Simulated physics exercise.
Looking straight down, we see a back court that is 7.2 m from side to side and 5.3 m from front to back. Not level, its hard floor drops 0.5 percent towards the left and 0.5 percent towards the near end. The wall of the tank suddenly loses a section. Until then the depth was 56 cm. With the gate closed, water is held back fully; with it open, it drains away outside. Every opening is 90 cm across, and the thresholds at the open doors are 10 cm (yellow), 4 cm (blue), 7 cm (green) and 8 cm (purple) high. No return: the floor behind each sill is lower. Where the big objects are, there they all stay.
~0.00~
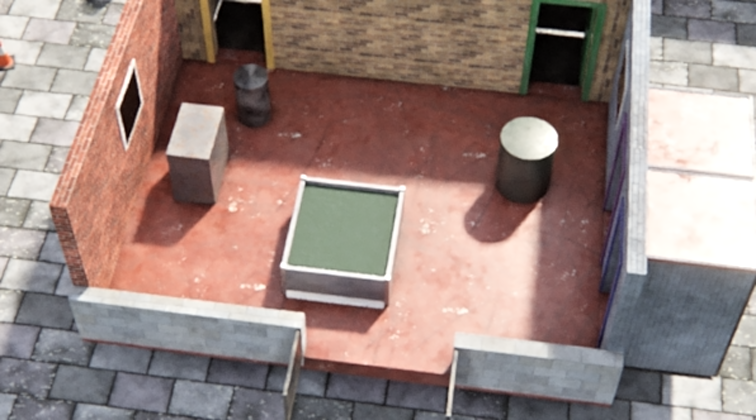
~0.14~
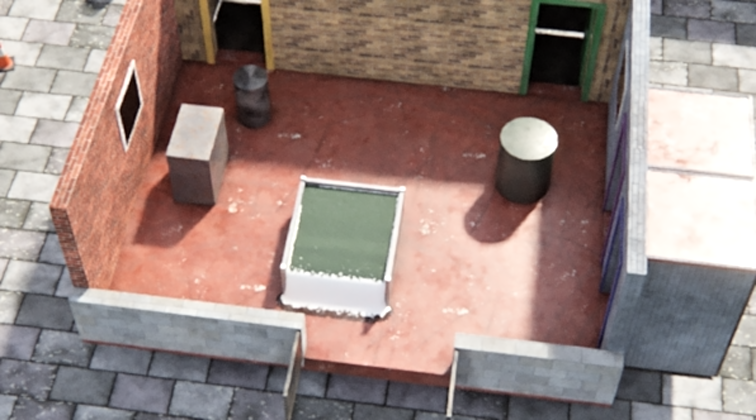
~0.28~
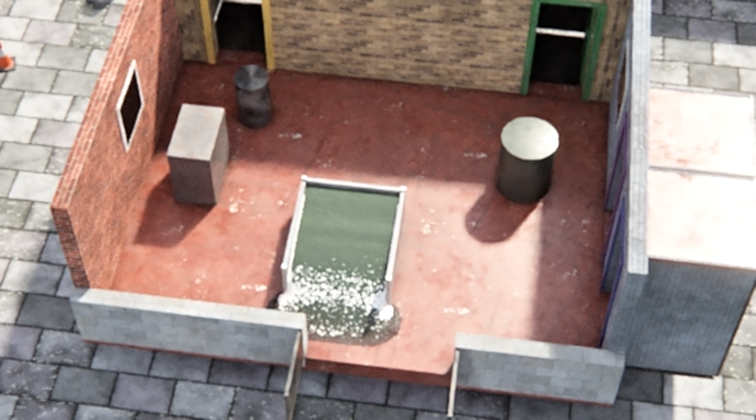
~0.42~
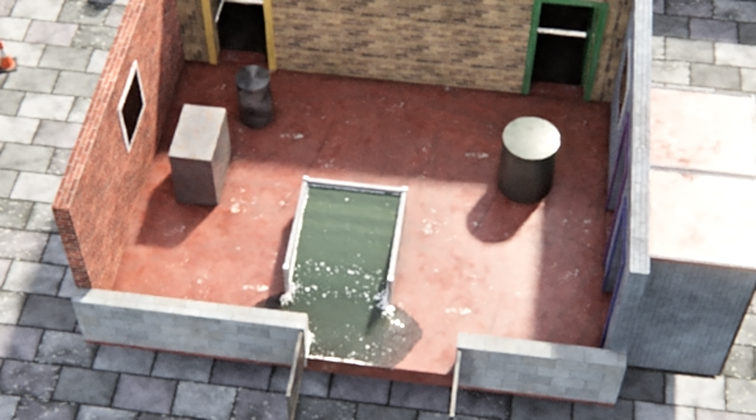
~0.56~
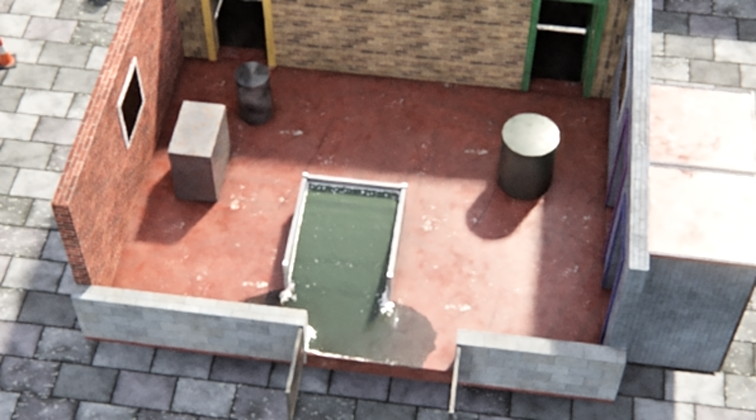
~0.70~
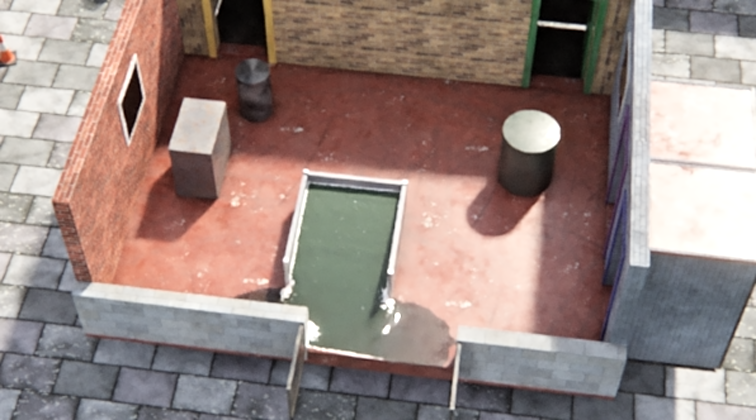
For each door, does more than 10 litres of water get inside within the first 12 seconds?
Result: Yellow door: The inflow ends up lower than the cap. Blue door: The inflow ends up lower than the cap. Green door: The inflow ends up lower than the cap. Purple door: The inflow ends up lower than the cap.
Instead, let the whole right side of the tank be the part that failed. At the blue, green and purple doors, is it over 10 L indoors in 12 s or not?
Then blue exceeds it, green does not exceed it, purple exceeds it.
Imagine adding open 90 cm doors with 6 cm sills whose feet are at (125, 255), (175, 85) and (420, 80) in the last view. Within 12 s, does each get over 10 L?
The first one exceeds it, the second one doesn't reach it, and the third one doesn't reach it.
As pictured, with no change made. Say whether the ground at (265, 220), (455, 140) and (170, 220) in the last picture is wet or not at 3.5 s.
Respectively: Was missed, was missed, got hit.
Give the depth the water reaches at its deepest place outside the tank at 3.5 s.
Roughly 13 cm.
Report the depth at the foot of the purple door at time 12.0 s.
Around 0.0 cm deep.
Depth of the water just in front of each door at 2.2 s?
Depth readings (cm): Yellow = 0; blue = 0; green = 0; purple = 0.
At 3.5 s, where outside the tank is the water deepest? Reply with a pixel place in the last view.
Close to (104, 312).
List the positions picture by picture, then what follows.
The first frame shows still water, 56 cm deep, in the tank at (344, 230).
In the second frame, water pours out at (336, 289) and has run 0.8 m, to (284, 301); typically 10 cm deep outside, 56 cm at the tank's back.
In the third frame, the front is at a hidden place, 1.0 m from the gap at (337, 290); 1.1 m2 of floor is under water; 56 cm left at the back of the tank.
In the fourth frame, the front is at a hidden place, 1.3 m from the gap at (339, 291); 1.9 m2 of floor is under water; 53 cm left at the back of the tank.
In the fifth frame, the front is at a hidden place, 1.6 m from the gap at (339, 288); 2.2 m2 of floor is under water; 47 cm left at the back of the tank.
In the sixth frame, the front is at a hidden place, 1.9 m from the gap at (339, 285); 2.3 m2 of floor is under water; 48 cm left at the back of the tank.
After 1.4 s water covers 10 % of the floor and is deepest (34 cm) near (299, 335); yellow door not reached, blue door not reached, green door not reached, purple door not reached.
After 2.2 s water covers 15 % of the floor and is deepest (21 cm) near (299, 335); yellow door not reached, blue door not reached, green door not reached, purple door not reached.
After 3.5 s water covers 20 % of the floor and is deepest (13 cm) near (104, 312); yellow door not reached, blue door not reached, green door not reached, purple door not reached.
After 7.0 s water covers 35 % of the floor and is deepest (6 cm) near (180, 71); yellow door 4 cm at the sill, 0 L in, blue door not reached, green door not reached, purple door not reached.
After 12.0 s water covers 40 % of the floor and is deepest (4 cm) near (104, 312); yellow door 2 cm at the sill, 0 L in, blue door not reached, green door not reached, purple door not reached.
